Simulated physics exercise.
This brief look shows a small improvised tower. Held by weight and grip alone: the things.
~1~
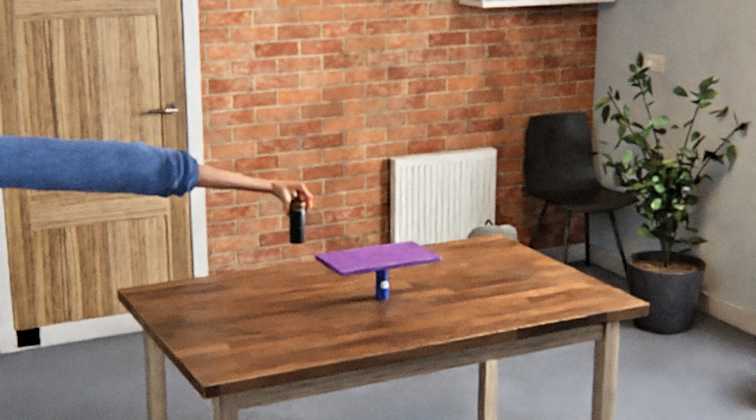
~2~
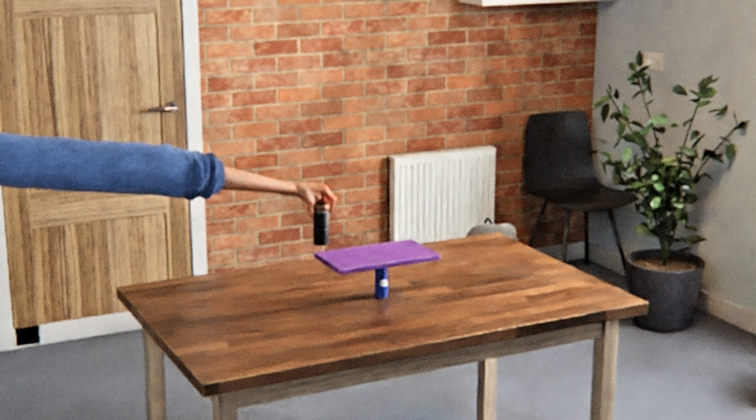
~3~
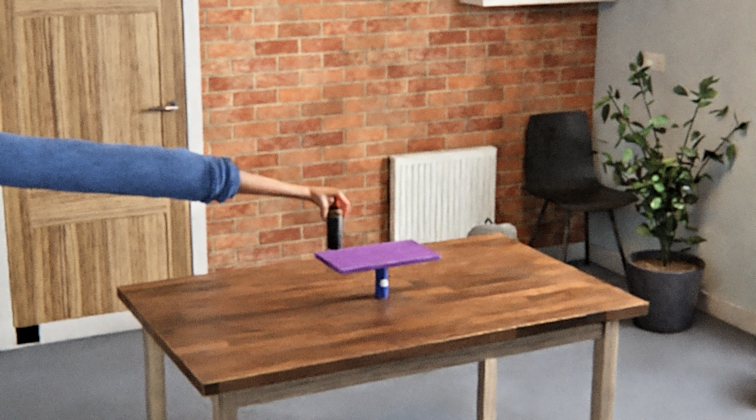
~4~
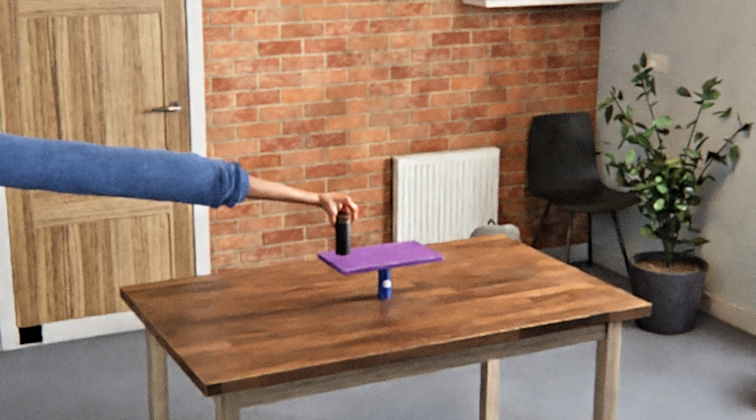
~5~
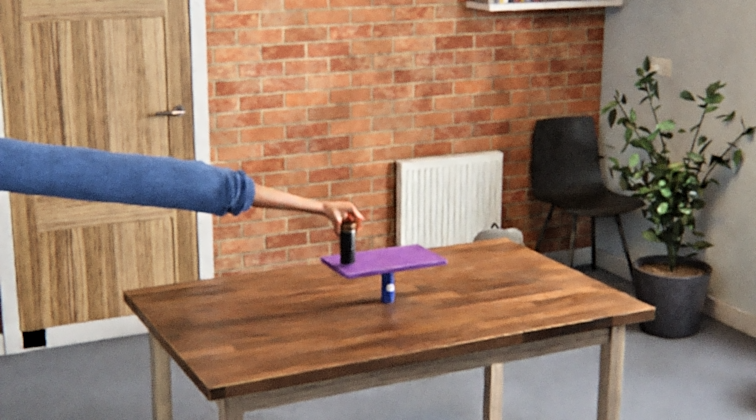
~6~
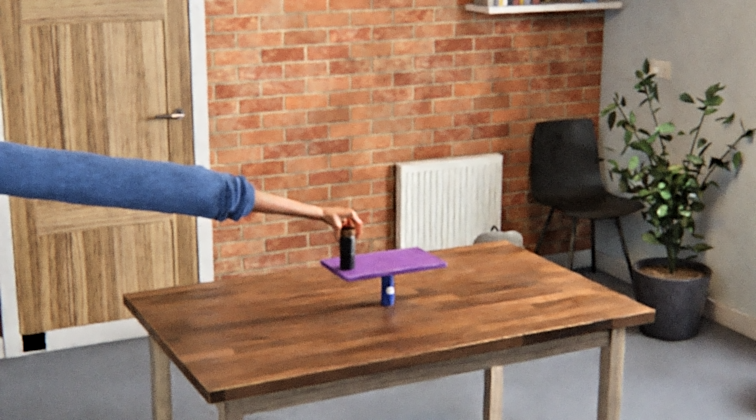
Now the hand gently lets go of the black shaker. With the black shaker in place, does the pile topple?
Yes, it topples.
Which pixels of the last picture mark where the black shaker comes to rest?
Near (292, 315).
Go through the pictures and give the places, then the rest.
In the first frame, on its way; black shaker (297, 222); purple lid (378, 258).
In the second frame, on its way; black shaker (321, 224); purple lid (377, 256).
In the third frame, on its way; black shaker (334, 228); purple lid (377, 256).
In the fourth frame, on its way; black shaker (343, 234); purple lid (380, 257).
In the fifth frame, on its way; black shaker (348, 243); purple lid (384, 261).
In the sixth frame, set down, still held; black shaker (347, 249); purple lid (383, 264).
Then, 0.40 s past the last view, black shaker now fallen; purple lid rocked 47° from its first pose.
Then, 0.60 s past the last view, purple lid and blue shaker now fallen.
Finally, fallen, purple lid, blue shaker and black shaker. Final places as the last picture's camera would see them, black shaker near (292, 315). The stack gives way.
